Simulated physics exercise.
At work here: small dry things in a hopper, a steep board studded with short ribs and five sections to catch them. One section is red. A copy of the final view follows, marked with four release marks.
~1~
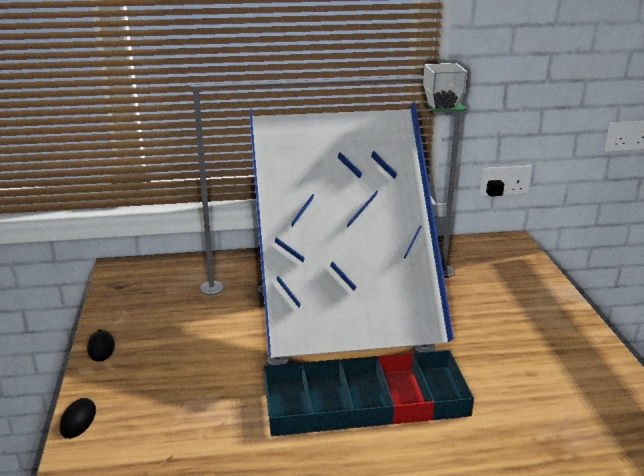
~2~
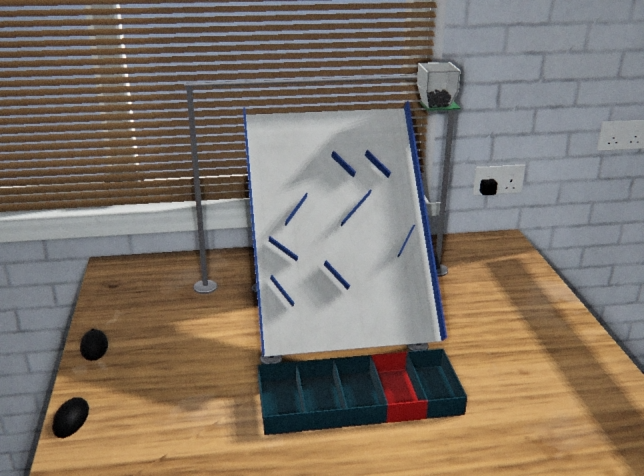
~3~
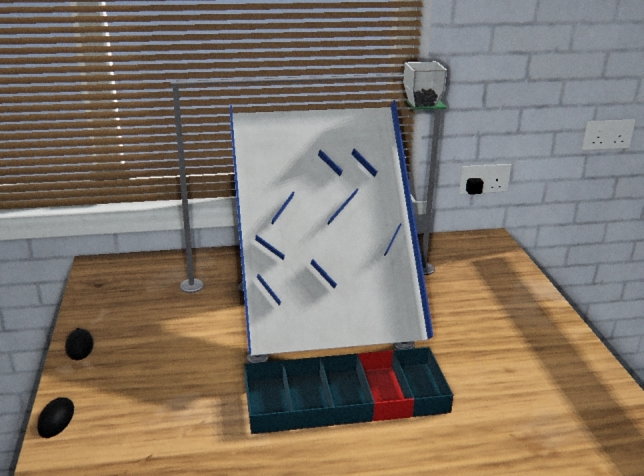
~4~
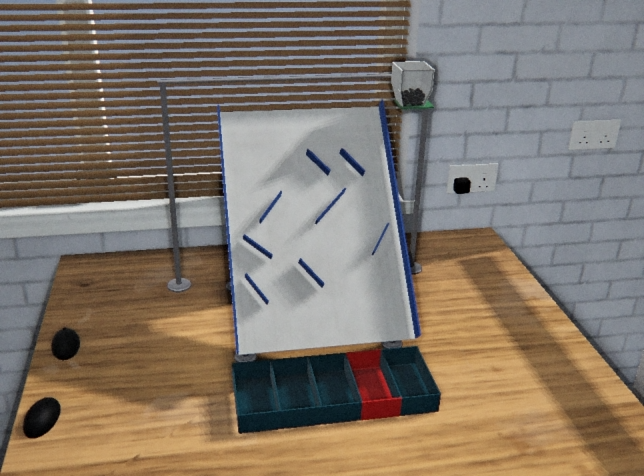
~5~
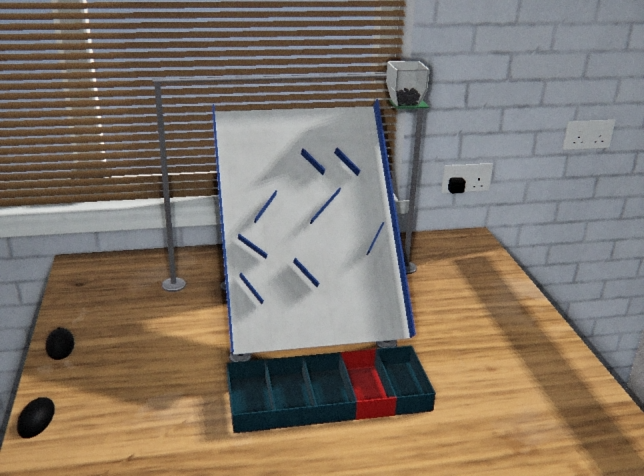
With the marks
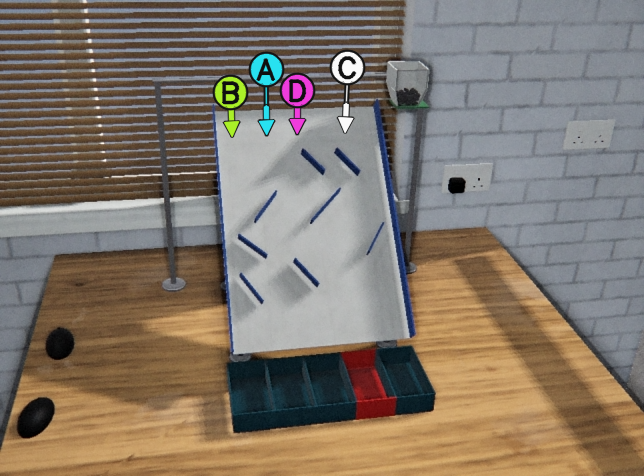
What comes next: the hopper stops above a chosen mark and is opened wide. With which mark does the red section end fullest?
Take D.
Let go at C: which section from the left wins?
It is the fifth one.
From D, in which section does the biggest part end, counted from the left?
The fourth from the left.
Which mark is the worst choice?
That is mark B.
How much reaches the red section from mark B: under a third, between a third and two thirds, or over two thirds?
It is under a third.
On the marked copy, mark A meets the board at (266, 129); mark B meets the board at (231, 131); mark C meets the board at (345, 127); mark D meets the board at (297, 128).
With A, roughly a quarter in the red section, roughly two thirds in other sections.
With B, not one piece in the red section, almost all in other sections.
With C, roughly a third in the red section, roughly two thirds in other sections.
With D, roughly half in the red section, roughly half in other sections.
